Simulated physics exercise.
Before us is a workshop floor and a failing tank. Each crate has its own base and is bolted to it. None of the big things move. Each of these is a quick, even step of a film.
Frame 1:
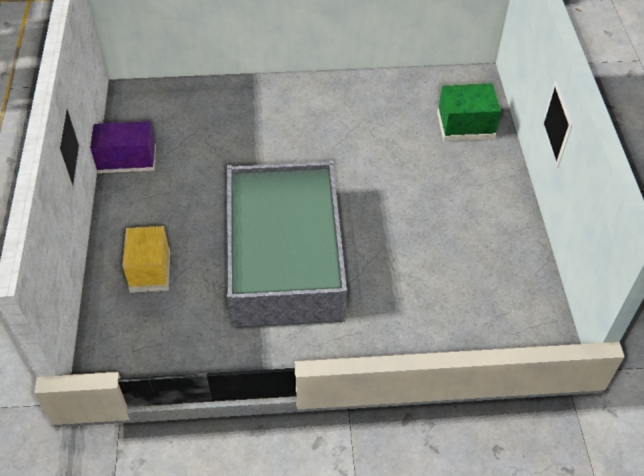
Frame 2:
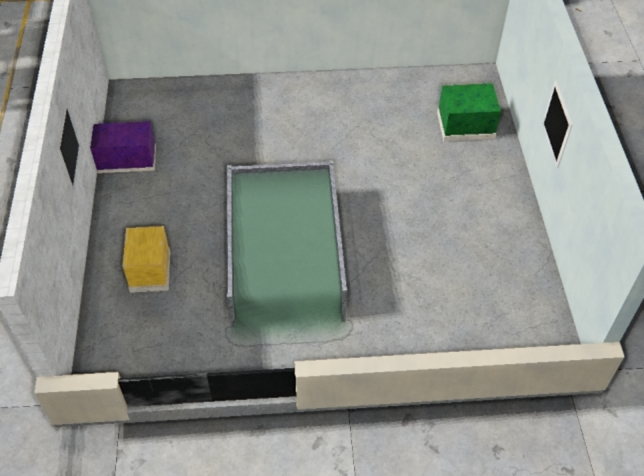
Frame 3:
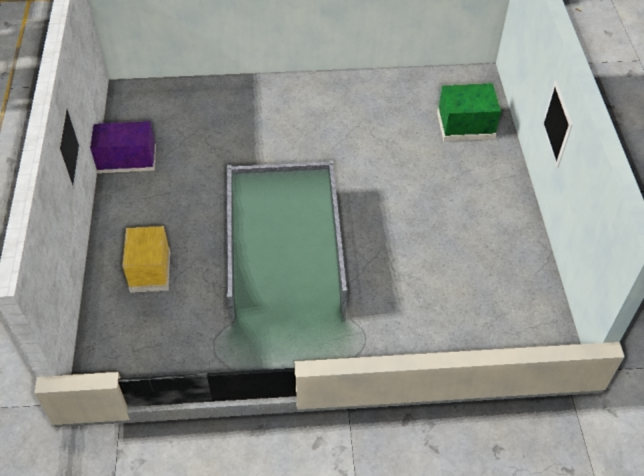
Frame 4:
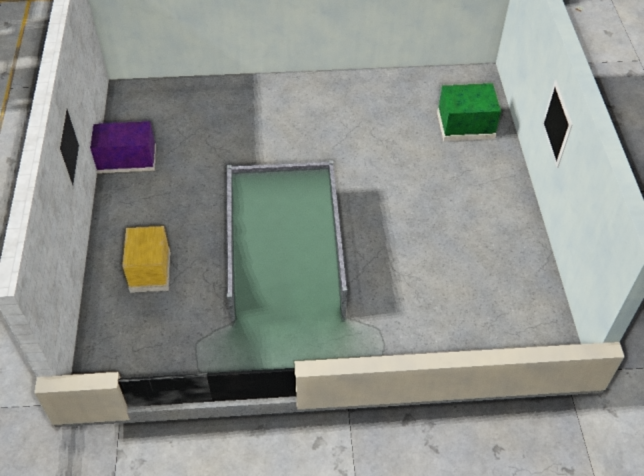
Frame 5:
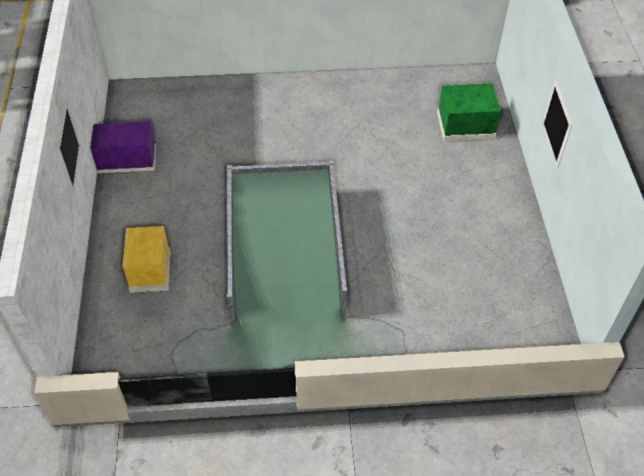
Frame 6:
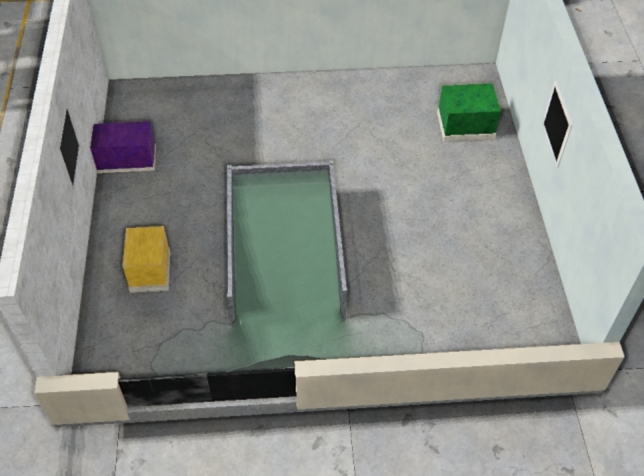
Workshop floor with an open tank giving way at its front, green water pouring out and spreading sideways along the low wall.
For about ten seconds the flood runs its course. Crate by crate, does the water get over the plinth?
Green crate: Too low, yellow crate: Too low, purple crate: Too low.
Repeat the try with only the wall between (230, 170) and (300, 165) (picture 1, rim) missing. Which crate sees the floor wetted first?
My pick is the purple-painted one.
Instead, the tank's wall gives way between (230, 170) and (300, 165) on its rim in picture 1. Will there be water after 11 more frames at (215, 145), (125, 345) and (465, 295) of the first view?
Point by point: Drenched, unwetted, unwetted.
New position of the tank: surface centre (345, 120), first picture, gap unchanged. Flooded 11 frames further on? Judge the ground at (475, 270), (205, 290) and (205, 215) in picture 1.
The first spot is inundated, the second inundated, and the third not reached.
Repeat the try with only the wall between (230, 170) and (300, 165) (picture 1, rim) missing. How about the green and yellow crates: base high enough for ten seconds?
Observed: Green crate is doused; yellow crate stays clear.
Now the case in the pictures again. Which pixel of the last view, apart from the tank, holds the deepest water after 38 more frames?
Approximate pixel: (97, 184).
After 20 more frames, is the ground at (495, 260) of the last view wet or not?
That spot: Submerged.
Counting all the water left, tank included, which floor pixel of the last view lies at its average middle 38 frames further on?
Around pixel (312, 244).
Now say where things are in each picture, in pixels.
The open tank at (284, 229) is whole and still, in the first picture.
The front is at (229, 330), out from the gap at (288, 313), in the second picture.
Water pours out at (288, 314) and has run to (225, 358), in the third picture.
The front is at a hidden place, out from the gap at (289, 315), in the fourth picture.
Water pours out at (289, 315) and has run to a hidden place, in the fifth picture.
The front is at a hidden place, out from the gap at (289, 316), in the sixth picture.
A moment on, water covers 15 % of the floor; the green crate not reached, the yellow crate not reached, the purple crate not reached.
Next, water covers 30 % of the floor; the green crate not reached, the yellow crate water round its plinth, the purple crate not reached.
Then, water covers 45 % of the floor; the green crate water round its plinth, the yellow crate water round its plinth, the purple crate water round its plinth.
Later, water covers 80 % of the floor; the green crate water round its plinth, the yellow crate water round its plinth, the purple crate water round its plinth.
In the end, water covers 100 % of the floor; the green crate was topped, the yellow crate was topped, the purple crate was topped.
